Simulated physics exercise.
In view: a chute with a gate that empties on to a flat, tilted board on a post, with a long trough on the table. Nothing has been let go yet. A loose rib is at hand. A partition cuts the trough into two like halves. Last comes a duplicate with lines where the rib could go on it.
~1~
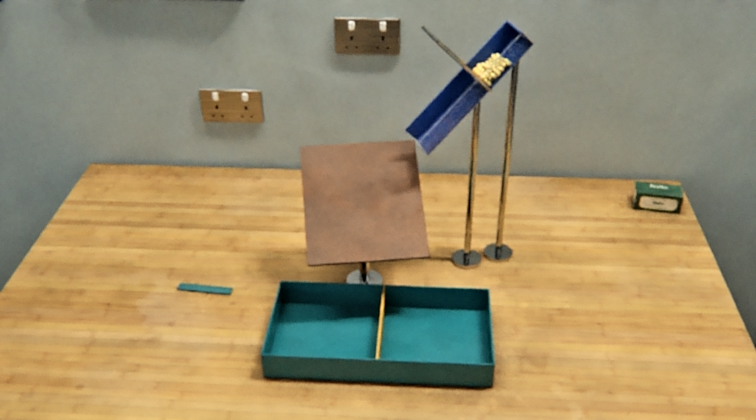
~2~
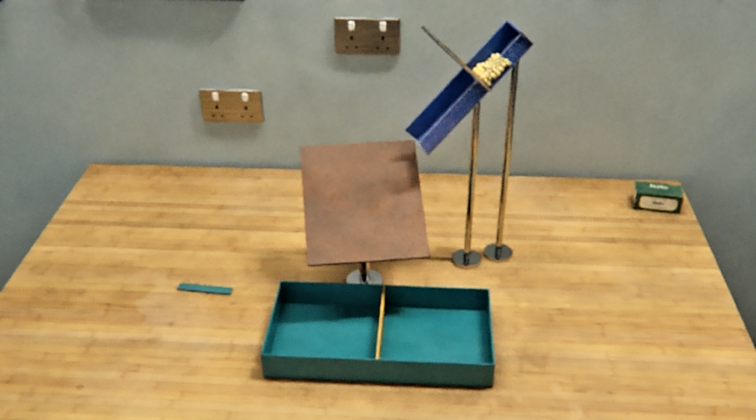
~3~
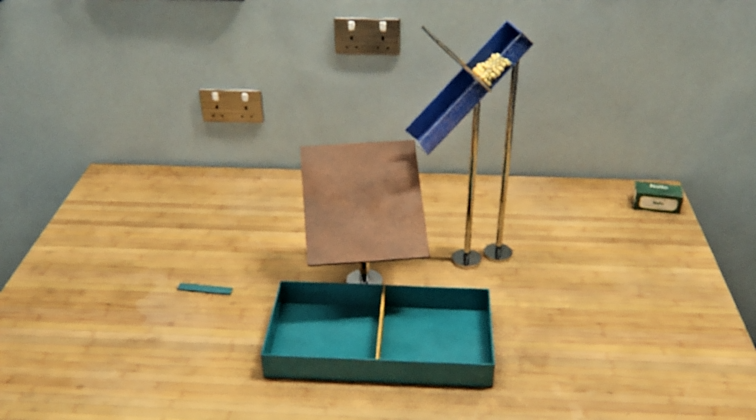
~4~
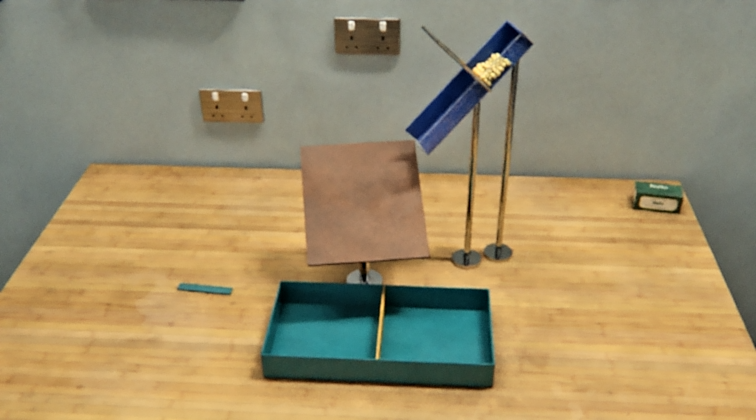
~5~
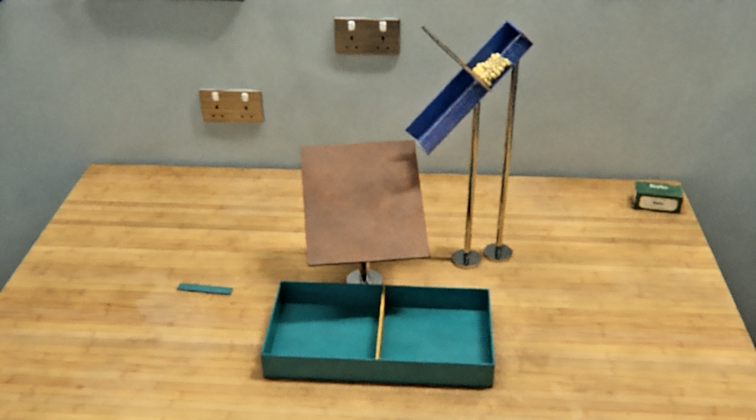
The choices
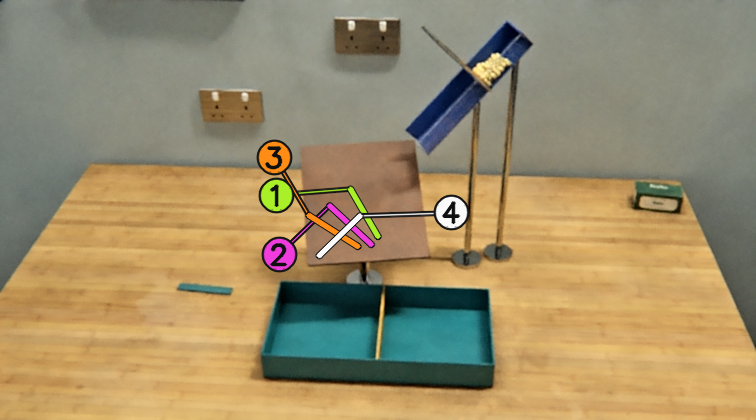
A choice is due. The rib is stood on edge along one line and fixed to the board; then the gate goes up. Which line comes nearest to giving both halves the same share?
Choose 3.
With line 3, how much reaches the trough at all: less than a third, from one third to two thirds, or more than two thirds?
More than two thirds.
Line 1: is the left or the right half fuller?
Right.
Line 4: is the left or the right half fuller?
The left half.
On the marked copy, line 1 from (350, 189) to (378, 236); line 2 from (329, 205) to (371, 244); line 3 from (308, 215) to (357, 246); line 4 from (360, 215) to (319, 255).
For line 1, of what is caught, a small share in the left half, the bulk in the right.
For line 2, of what is caught, close to a quarter in the left half, the bulk in the right.
For line 3, of what is caught, close to half in the left half, close to half in the right.
For line 4, of what is caught, the bulk in the left half, close to a quarter in the right.
